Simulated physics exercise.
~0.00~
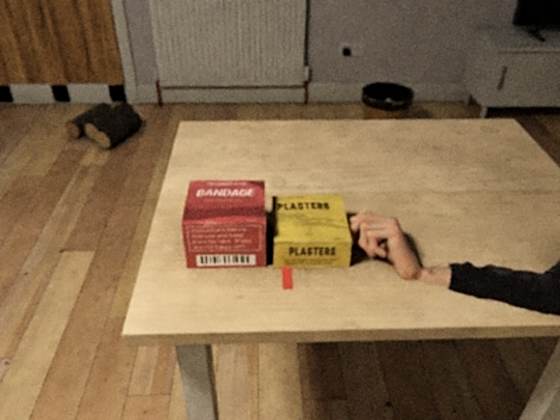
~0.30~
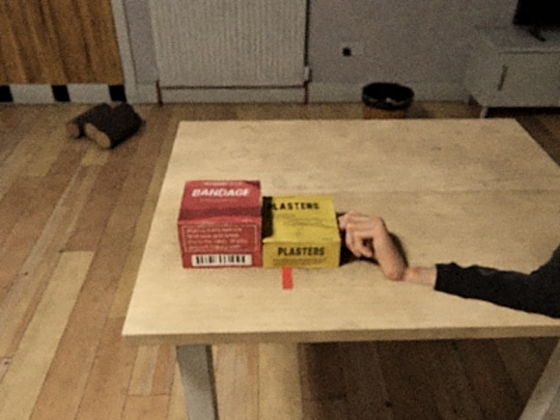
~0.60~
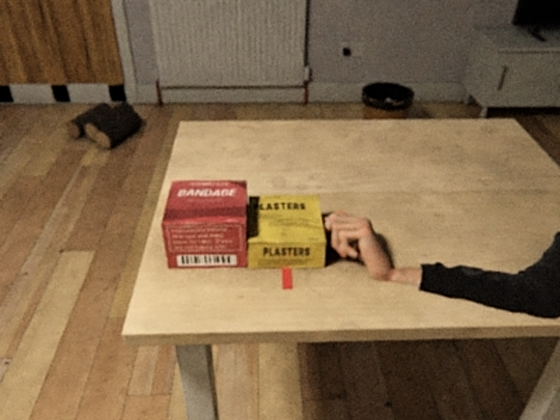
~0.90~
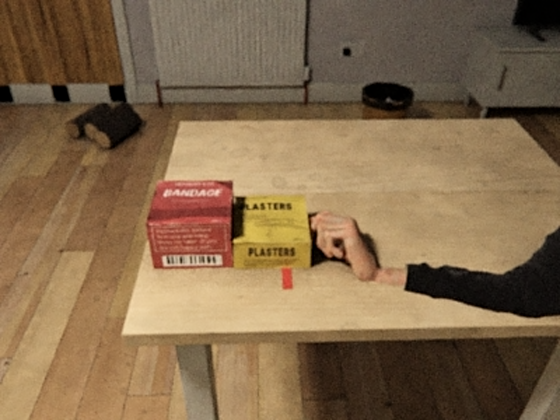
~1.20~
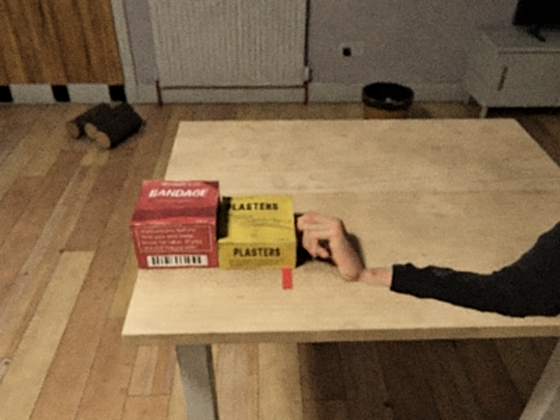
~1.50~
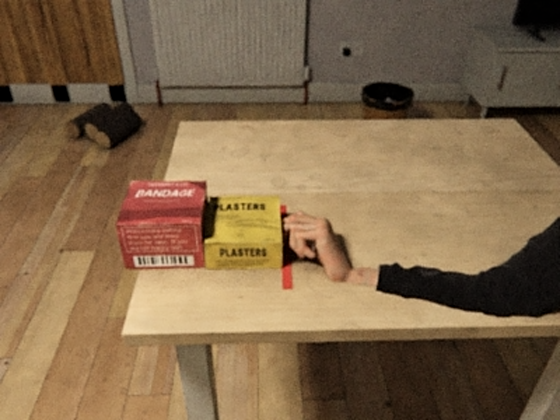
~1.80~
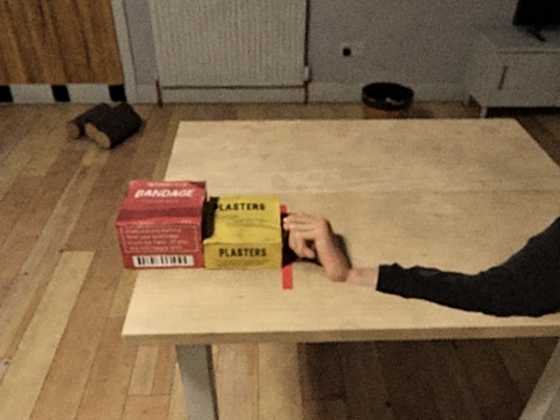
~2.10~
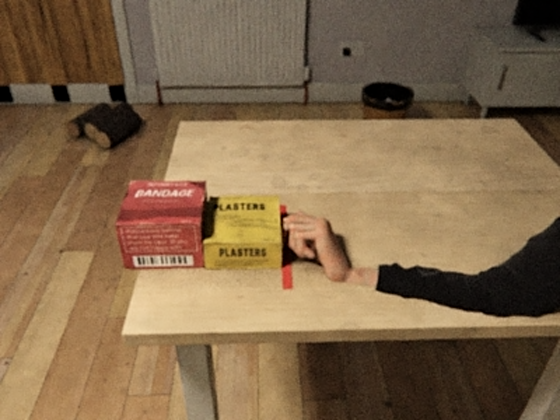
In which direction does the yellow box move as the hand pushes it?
The yellow box moves to the left across the table.
